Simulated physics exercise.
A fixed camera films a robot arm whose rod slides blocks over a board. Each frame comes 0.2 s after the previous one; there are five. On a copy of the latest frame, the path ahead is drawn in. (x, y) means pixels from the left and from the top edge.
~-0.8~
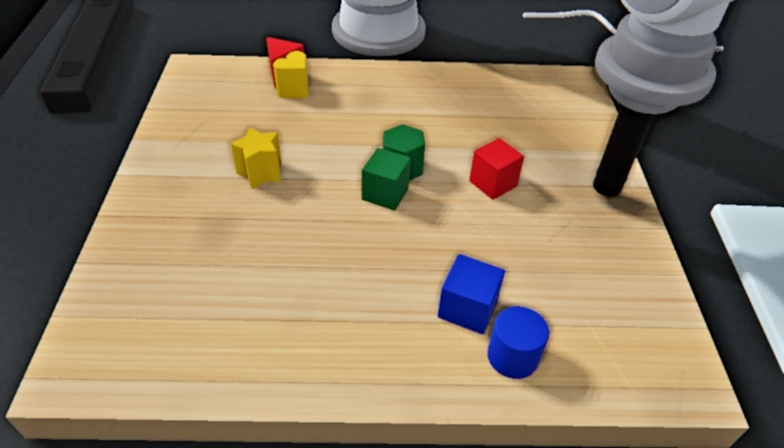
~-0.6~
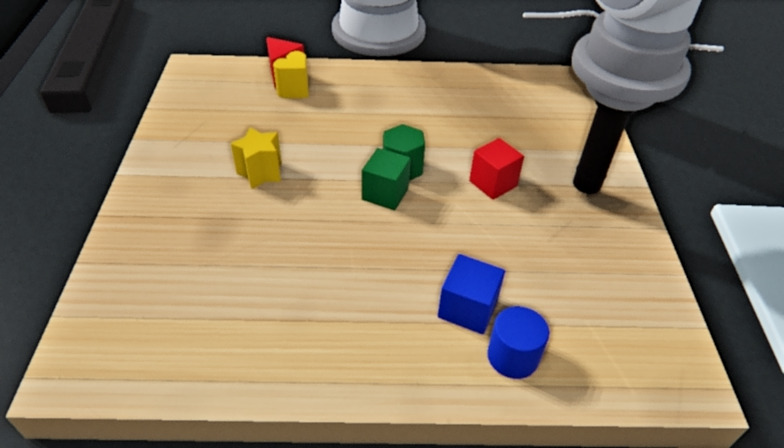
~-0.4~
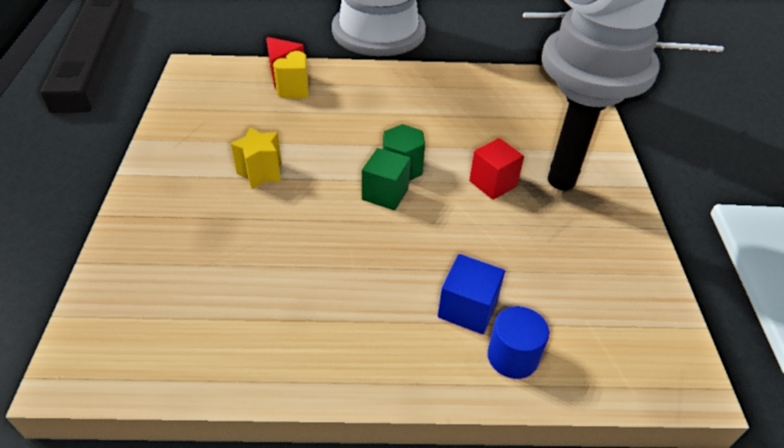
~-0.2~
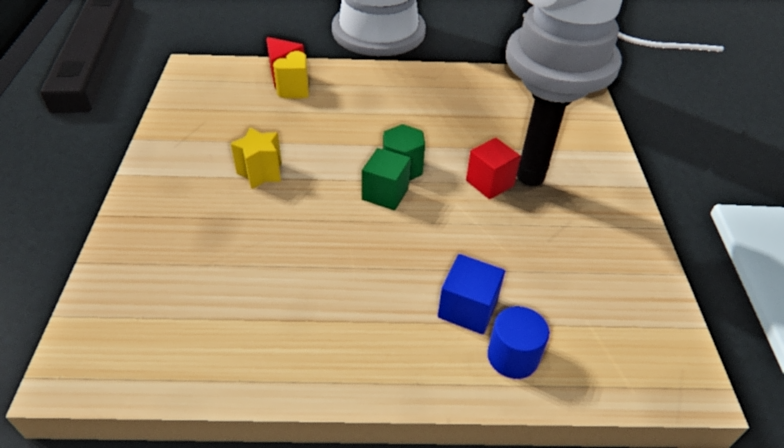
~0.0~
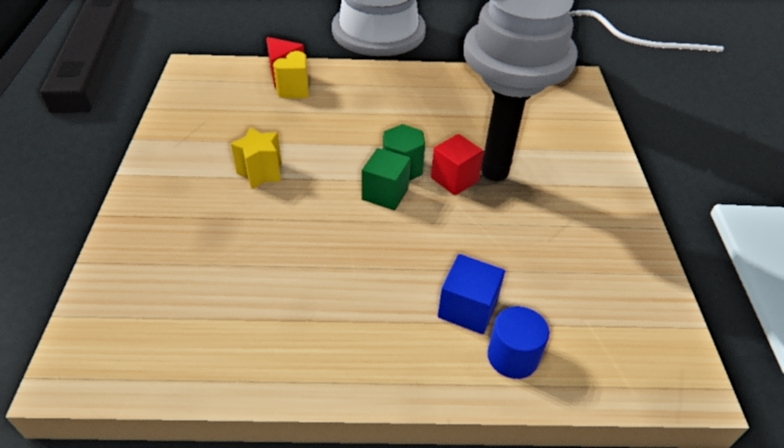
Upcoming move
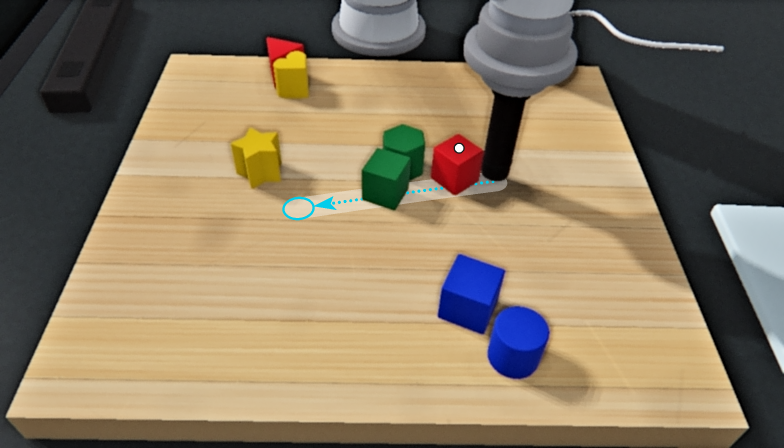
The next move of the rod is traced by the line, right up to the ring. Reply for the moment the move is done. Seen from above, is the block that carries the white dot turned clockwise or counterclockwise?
Verdict: Clockwise.
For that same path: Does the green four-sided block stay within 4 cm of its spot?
Final answer: No.
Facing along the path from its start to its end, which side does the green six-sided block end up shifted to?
That's a shift to the right.
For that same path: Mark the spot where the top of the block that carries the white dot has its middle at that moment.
The block that carries the white dot ends near (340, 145).
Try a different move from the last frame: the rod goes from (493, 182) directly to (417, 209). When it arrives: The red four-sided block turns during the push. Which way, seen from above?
Watching from overhead, you'd notice the red four-sided block rotating clockwise.
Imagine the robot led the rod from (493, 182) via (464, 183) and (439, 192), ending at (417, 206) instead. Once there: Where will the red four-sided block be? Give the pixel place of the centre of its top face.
It is at (387, 160).
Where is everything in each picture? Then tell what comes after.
The first frame shows rod's lower end (607, 188); yellow star (256, 141); green four-sided block (386, 163); green six-sided block (404, 137); red four-sided block (499, 152).
The second frame shows rod (587, 185); blocks still.
The third frame shows rod (561, 182); blocks still.
The fourth frame shows rod (531, 178); red four-sided block (496, 152).
The fifth frame shows rod (495, 173); yellow star (256, 141); green four-sided block (386, 163); green six-sided block (404, 137); red four-sided block (459, 148).
Drawn move, from (493, 182) to (299, 208); the dot is on the red four-sided block.
The first path, step by step. One third of the way, rod (430, 181); green four-sided block (356, 169), turned 20° anticlockwise; green six-sided block (375, 129), turned 65° clockwise; red four-sided block (393, 152), turned 15° clockwise.
Two thirds of the way, rod (365, 190); green four-sided block (323, 171), turned 75° anticlockwise; green six-sided block (367, 123), turned 100° clockwise; red four-sided block (348, 148), turned 85° clockwise.
At the end, rod (298, 200); yellow star still; green four-sided block (253, 174), turned 55° anticlockwise; green six-sided block (367, 123), turned 100° clockwise; red four-sided block (340, 147), turned 110° clockwise.
